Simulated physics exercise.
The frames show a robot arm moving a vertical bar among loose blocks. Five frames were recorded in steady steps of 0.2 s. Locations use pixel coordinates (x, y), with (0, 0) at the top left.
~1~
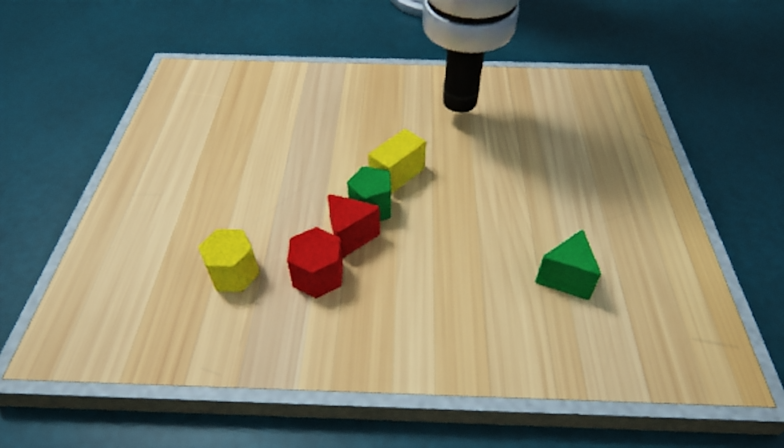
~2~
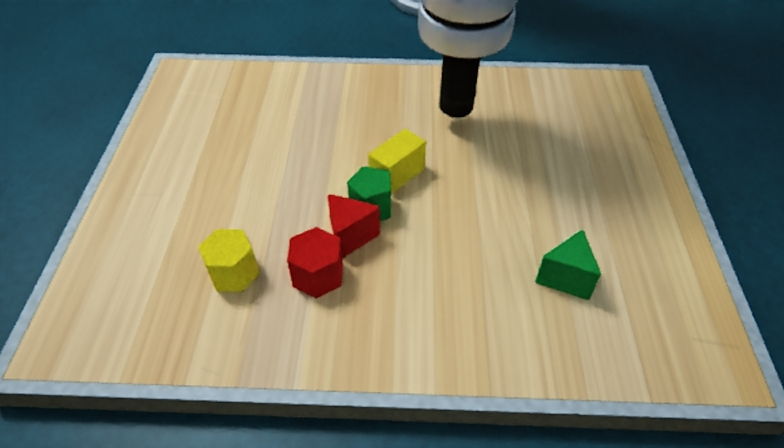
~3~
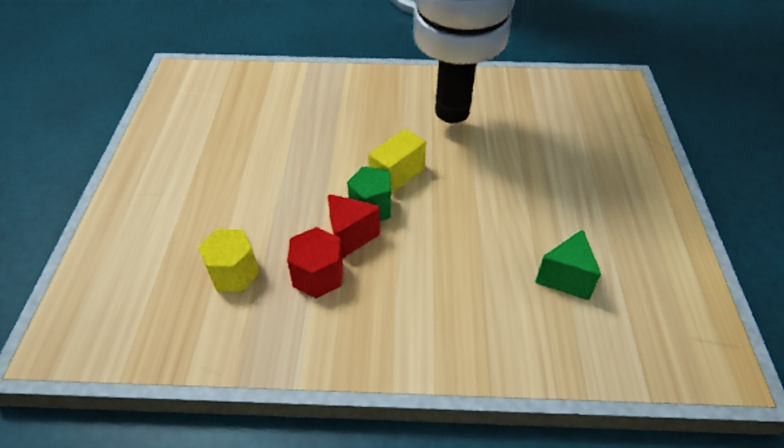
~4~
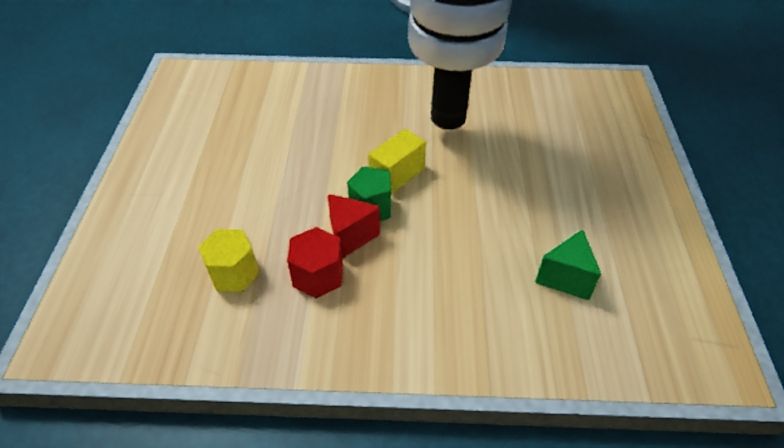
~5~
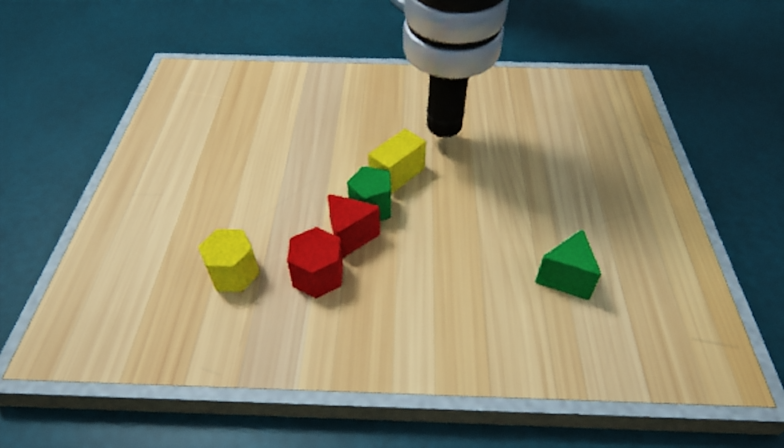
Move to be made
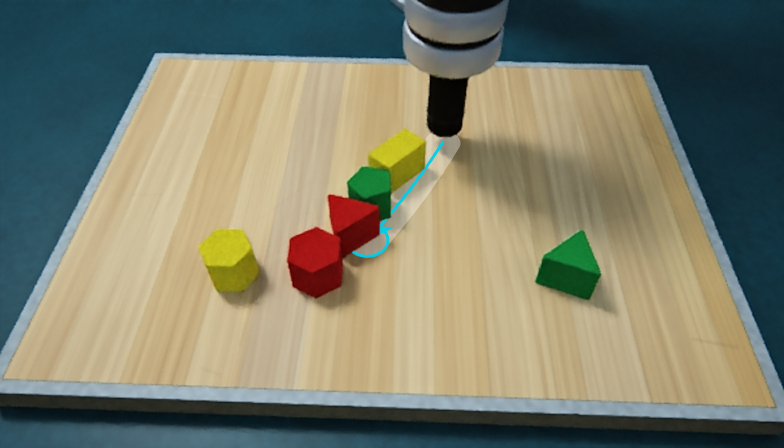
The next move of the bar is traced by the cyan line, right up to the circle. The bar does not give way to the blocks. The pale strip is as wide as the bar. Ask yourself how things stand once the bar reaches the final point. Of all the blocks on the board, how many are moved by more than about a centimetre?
Here I'd predict at least three blocks moving more than 1 cm.
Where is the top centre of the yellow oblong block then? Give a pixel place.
In the picture, that point is around (355, 159).
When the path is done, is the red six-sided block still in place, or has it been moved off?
It ends up somewhere else.
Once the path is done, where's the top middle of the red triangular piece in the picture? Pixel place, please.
I predict (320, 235).
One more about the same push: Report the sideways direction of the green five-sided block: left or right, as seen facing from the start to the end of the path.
Right-hand side.
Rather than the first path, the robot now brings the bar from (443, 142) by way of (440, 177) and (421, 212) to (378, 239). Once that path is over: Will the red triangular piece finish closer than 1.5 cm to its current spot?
Final answer: No.
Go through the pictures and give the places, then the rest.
The first frame shows bar's lower end (460, 103); red six-sided block (314, 249); red triangular piece (349, 210); green five-sided block (371, 181); yellow oblong block (398, 147).
The second frame shows bar (456, 108); blocks still.
The third frame shows bar (452, 113); blocks still.
The fourth frame shows bar (448, 120); blocks still.
The fifth frame shows bar (444, 127); red six-sided block (314, 249); red triangular piece (349, 210); green five-sided block (371, 181); yellow oblong block (398, 147).
Drawn move, from (443, 142) via (411, 189), ending at (368, 240).
The first path, step by step. One third of the way, bar (423, 158); green five-sided block (362, 185), turned 20° anticlockwise; yellow oblong block (379, 155), turned 30° clockwise.
Two thirds of the way, bar (397, 190); red triangular piece (347, 214); green five-sided block (358, 187), turned 25° anticlockwise; yellow oblong block (355, 159), turned 55° clockwise.
At the end, bar (367, 225); red six-sided block (292, 269), turned 25° clockwise; red triangular piece (320, 235), turned 25° anticlockwise; green five-sided block (333, 195), turned 30° clockwise; yellow oblong block (355, 159), turned 55° clockwise.
